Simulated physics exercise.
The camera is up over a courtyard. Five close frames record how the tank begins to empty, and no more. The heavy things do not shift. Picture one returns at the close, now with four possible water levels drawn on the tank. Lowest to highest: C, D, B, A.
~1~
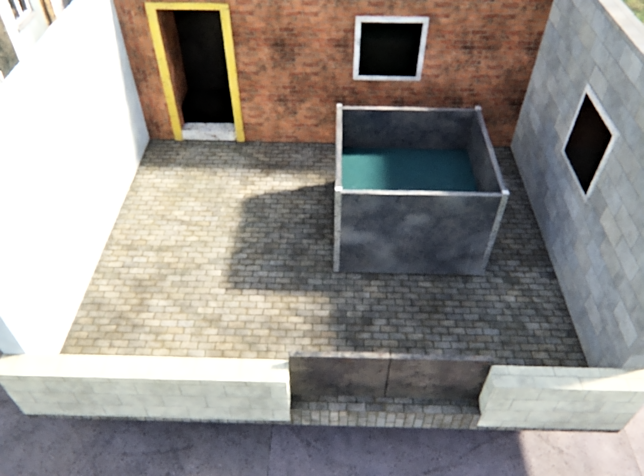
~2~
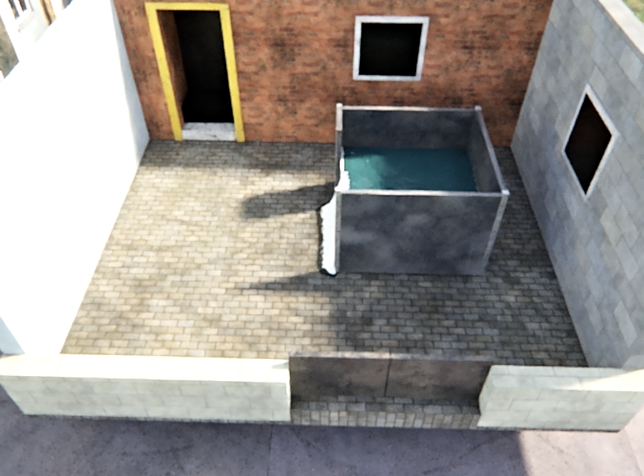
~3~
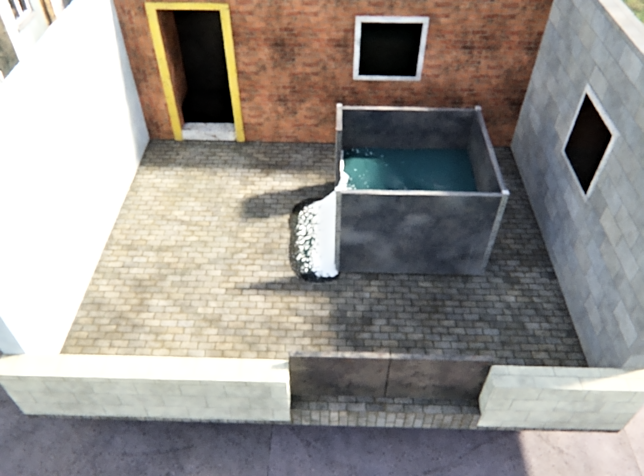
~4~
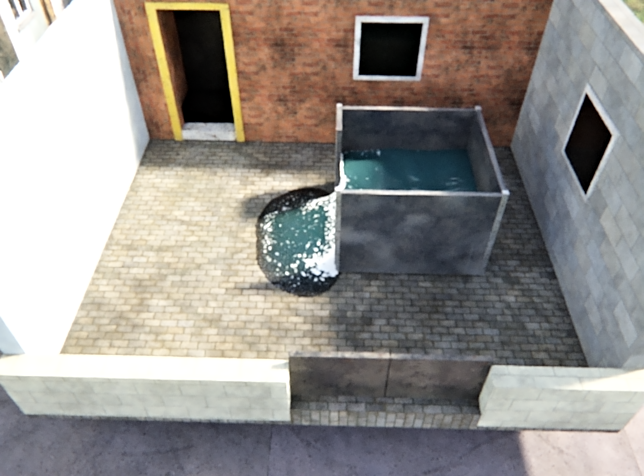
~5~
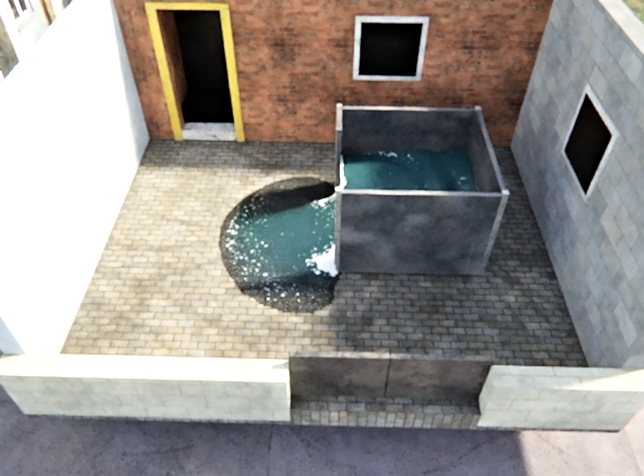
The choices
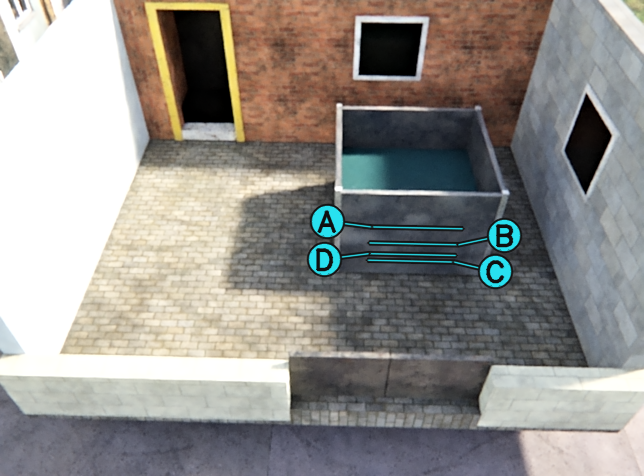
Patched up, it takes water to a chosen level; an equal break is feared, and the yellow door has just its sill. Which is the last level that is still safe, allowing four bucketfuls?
That is line A.
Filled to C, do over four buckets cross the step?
No, that is safe.
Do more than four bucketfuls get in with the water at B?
No, that is safe.
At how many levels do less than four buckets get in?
All of the four.
On the marked copy, A at (416, 227); B at (413, 243); C at (410, 261); D at (412, 254); from the bottom up C, D, B, A.
For line A, a splash gets over, under a bucket.
For line B, nothing gets over.
For line C, nothing gets over.
For line D, nothing gets over.
